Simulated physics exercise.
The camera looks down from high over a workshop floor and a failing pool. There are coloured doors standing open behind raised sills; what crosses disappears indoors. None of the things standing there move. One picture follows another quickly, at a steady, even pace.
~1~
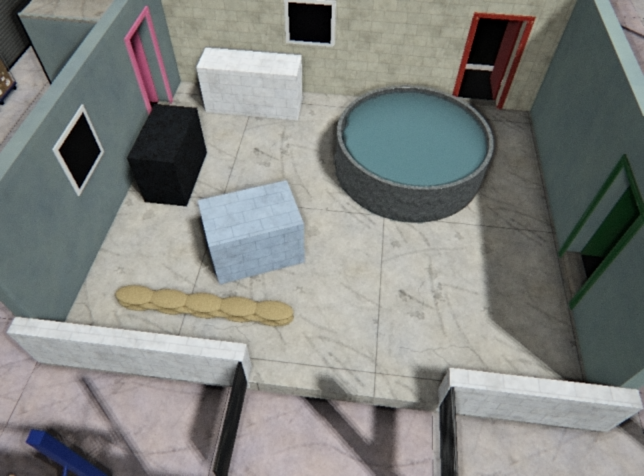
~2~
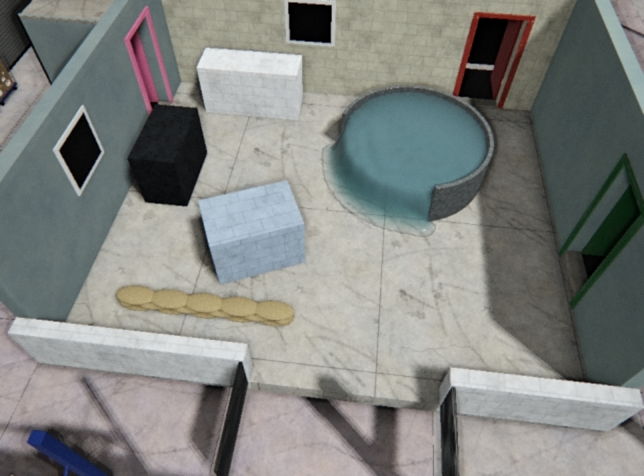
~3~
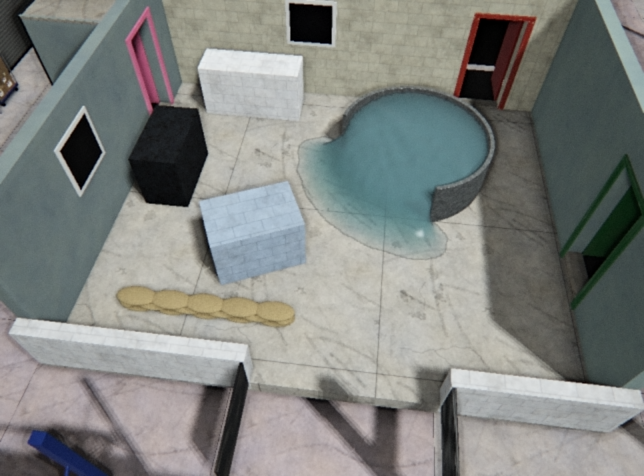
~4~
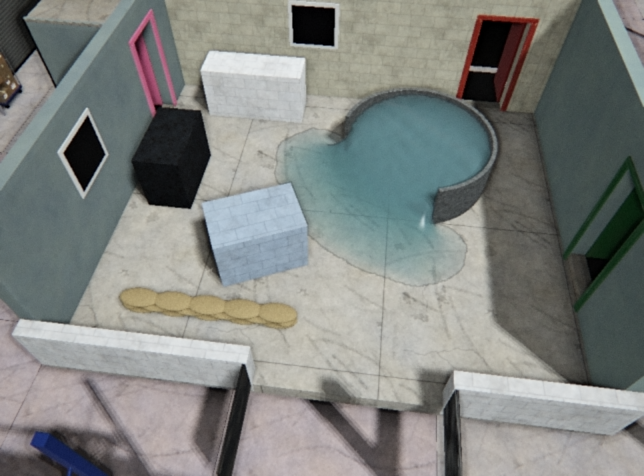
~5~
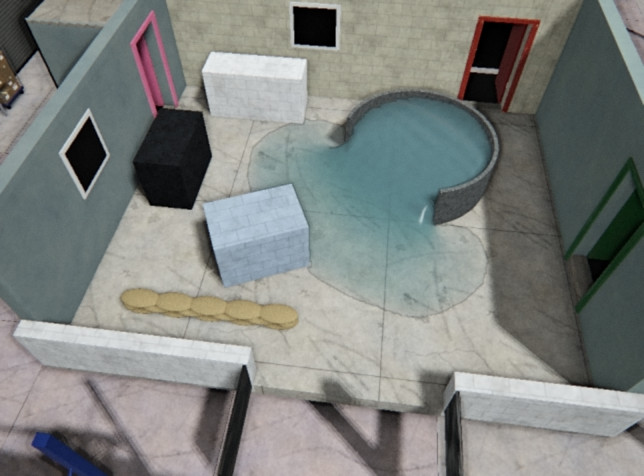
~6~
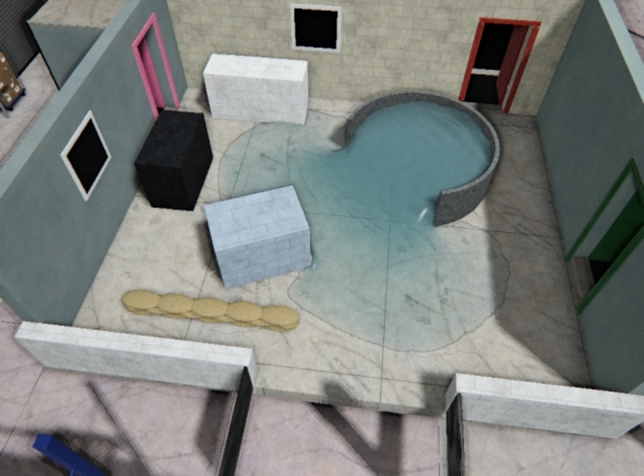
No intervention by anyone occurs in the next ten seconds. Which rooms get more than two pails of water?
One by one: The pink door goes over the limit, the green door keeps to the limit, the red door keeps to the limit.
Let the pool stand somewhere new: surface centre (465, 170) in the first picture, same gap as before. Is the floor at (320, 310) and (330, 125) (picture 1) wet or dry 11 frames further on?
Soaked, bone-dry.
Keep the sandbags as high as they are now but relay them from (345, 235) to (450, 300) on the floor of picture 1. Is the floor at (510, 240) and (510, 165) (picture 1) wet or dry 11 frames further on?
In order, I'd expect soaked and then high and dry.
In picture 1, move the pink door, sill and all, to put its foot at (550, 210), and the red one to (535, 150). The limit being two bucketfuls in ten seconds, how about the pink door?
The pink door falls short.
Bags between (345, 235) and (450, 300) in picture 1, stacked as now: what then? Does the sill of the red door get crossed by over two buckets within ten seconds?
Red: Over the limit.
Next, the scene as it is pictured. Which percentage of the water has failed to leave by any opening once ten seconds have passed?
I'd say around 58 per cent.
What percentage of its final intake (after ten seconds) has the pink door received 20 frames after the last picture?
Close to 50 %.
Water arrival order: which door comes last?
It has to be the one in red.
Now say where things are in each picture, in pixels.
The first picture shows the round tank at (414, 136) is whole and still.
In the second picture, the front is at (429, 230), out from the gap at (357, 189).
In the third picture, the front is at (441, 248), out from the gap at (357, 191).
In the fourth picture, water pours out at (360, 194) and has run to (455, 268).
In the fifth picture, the front is at (478, 280), out from the gap at (361, 196).
In the sixth picture, water pours out at (362, 198) and has run to (444, 340).
A moment on, water covers 50 % of the floor; the pink door wet at the sill, nothing in, the green door not reached, the red door not reached.
Next, water covers 55 % of the floor; the pink door over two buckets in, the green door wet at the sill, nothing in, the red door not reached.
Then, water covers 65 % of the floor; the pink door far over two buckets in, the green door wet at the sill, nothing in, the red door not reached.
Later, water covers 85 % of the floor; the pink door far over two buckets in, the green door wet at the sill, nothing in, the red door not reached.
In the end, water covers 95 % of the floor; the pink door far over two buckets in, the green door wet at the sill, nothing in, the red door wet at the sill, nothing in.
